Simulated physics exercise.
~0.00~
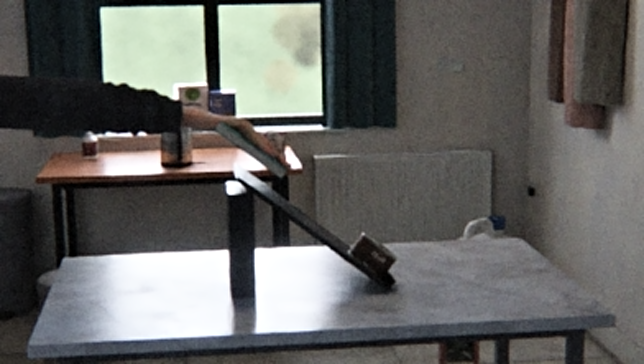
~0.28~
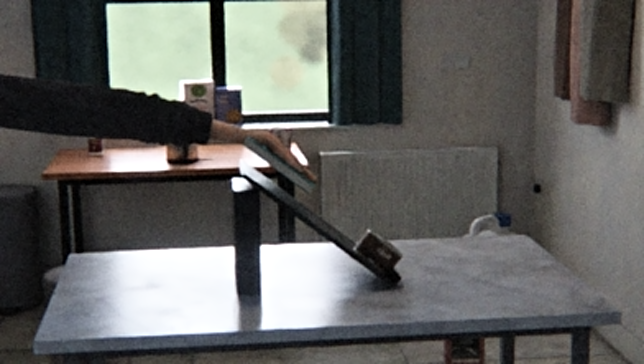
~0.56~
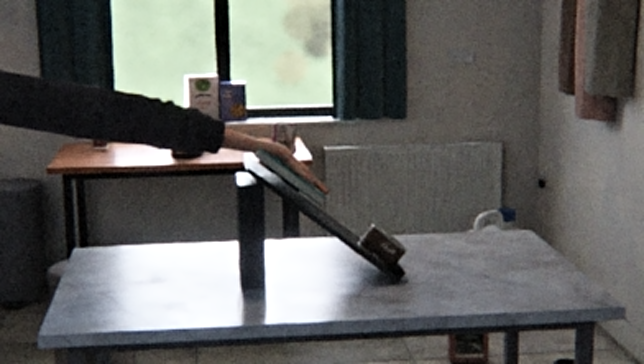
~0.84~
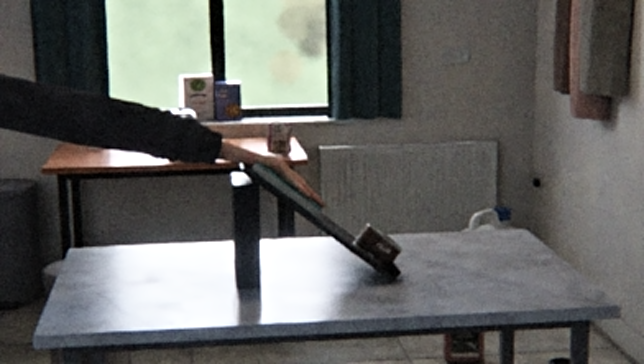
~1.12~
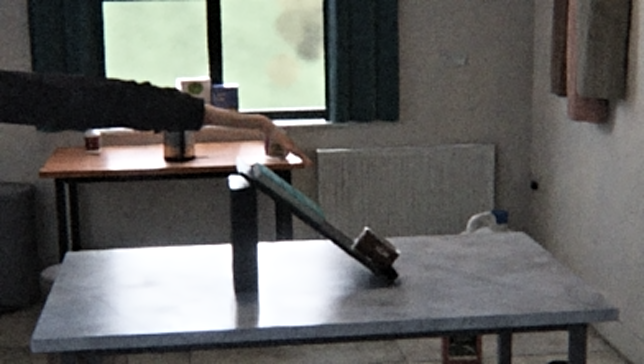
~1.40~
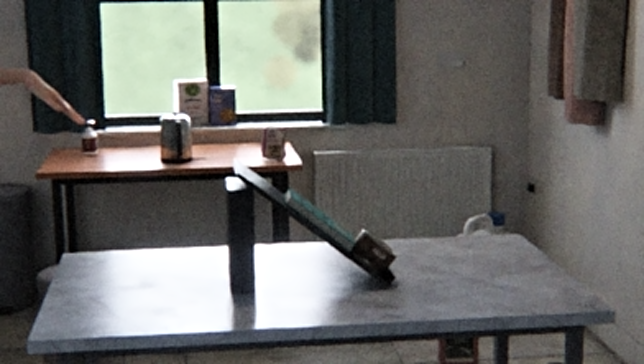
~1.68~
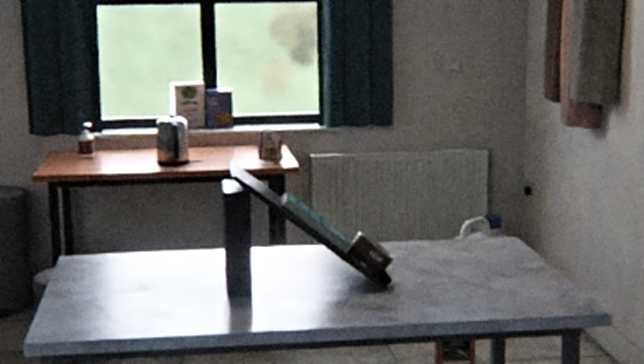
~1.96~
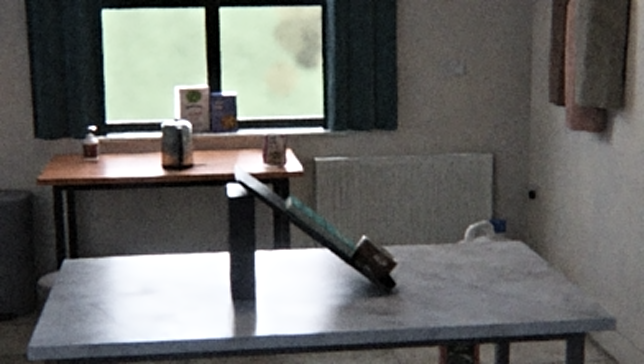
In a dim room, a hand sets a turquoise book on a sloping board and it slides down to a brown tub.
